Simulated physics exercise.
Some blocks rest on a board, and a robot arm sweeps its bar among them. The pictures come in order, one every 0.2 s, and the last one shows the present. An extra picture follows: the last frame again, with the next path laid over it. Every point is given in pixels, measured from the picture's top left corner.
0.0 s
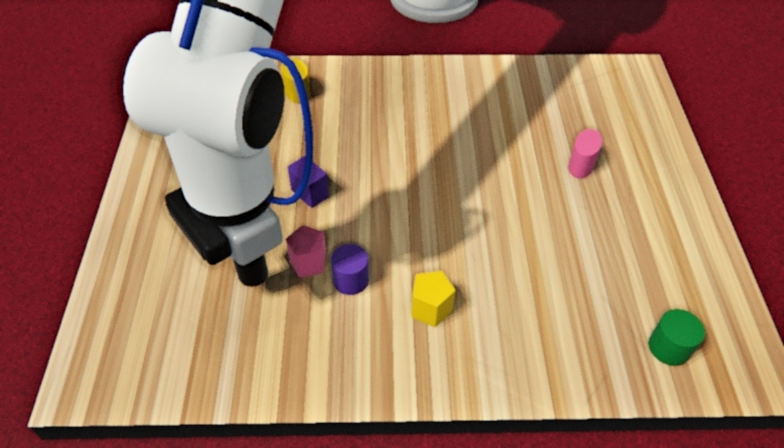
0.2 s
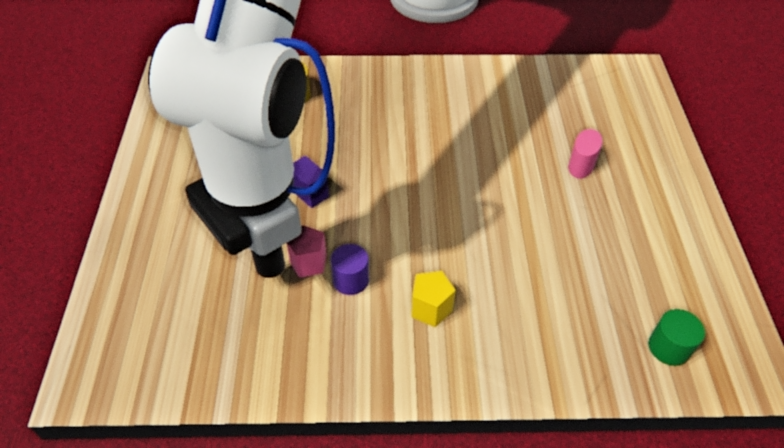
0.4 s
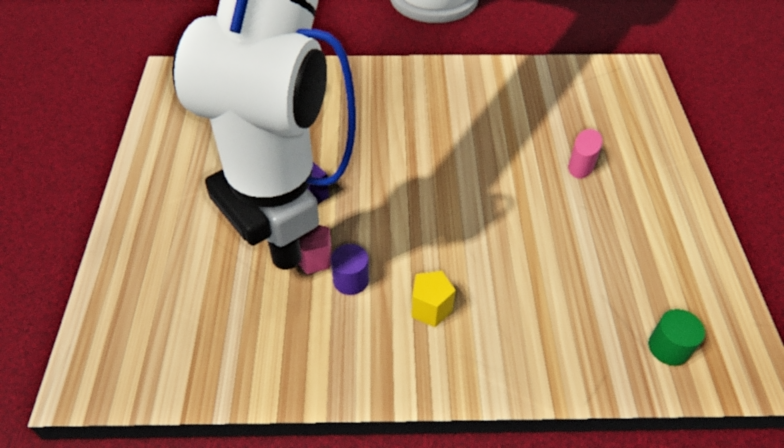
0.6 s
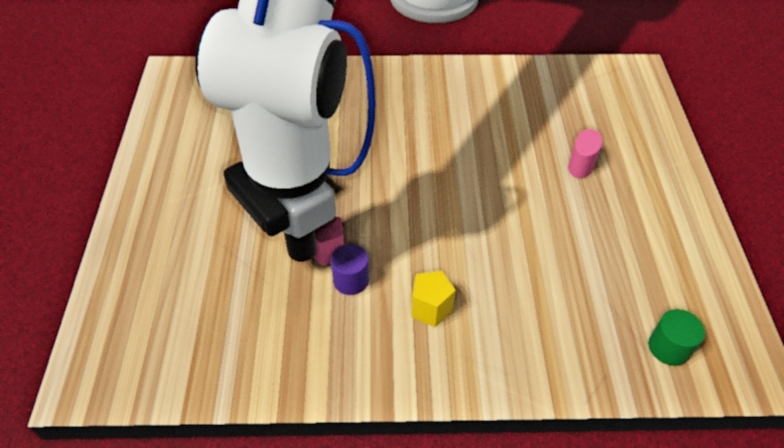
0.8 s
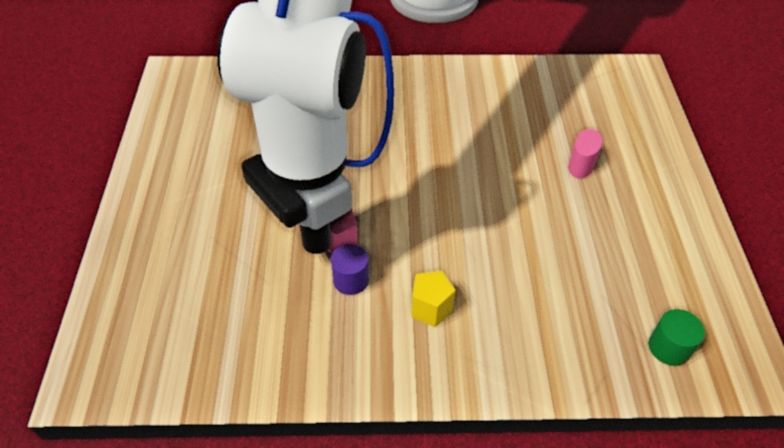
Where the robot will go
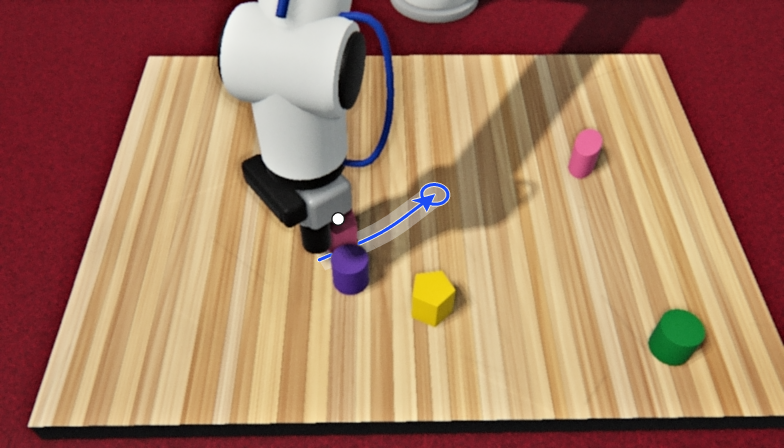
A white robot arm with a black bar reaches over a striped wooden board on a red surface, seen from above by a still camera. On the board are a pink five-sided block beside a purple cylinder, another purple block behind, yellow blocks, and pink and green cylinders at right. The arm sweeps right and slightly away, pushing the five-sided block a short way behind the unmoving purple cylinder.
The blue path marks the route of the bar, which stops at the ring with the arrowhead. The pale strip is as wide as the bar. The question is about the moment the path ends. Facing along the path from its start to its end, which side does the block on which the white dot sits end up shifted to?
The shift is leftward.
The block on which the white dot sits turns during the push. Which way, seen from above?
Answer: Anticlockwise.
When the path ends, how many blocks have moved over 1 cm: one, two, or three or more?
The count is one.
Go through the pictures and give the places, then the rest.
In the first frame, bar tip (254, 275); block tops, pink five-sided block (306, 240); purple circular block (350, 258).
In the second frame, bar (270, 266); blocks unchanged.
In the third frame, bar (287, 258); pink five-sided block (312, 236).
In the fourth frame, bar (302, 251); pink five-sided block (325, 227).
In the fifth frame, bar (317, 243); pink five-sided block (338, 219); purple circular block (350, 258).
Path on the board, from (319, 260) via (384, 231), ending at (435, 194); the dot is on the pink five-sided block.
One third of the way, bar (363, 224); pink five-sided block (373, 196), turned 35° anticlockwise.
Two thirds of the way, bar (403, 201); pink five-sided block (388, 176), turned 80° anticlockwise.
At the end, bar (436, 177); pink five-sided block (388, 175), turned 85° anticlockwise; purple circular block in place.
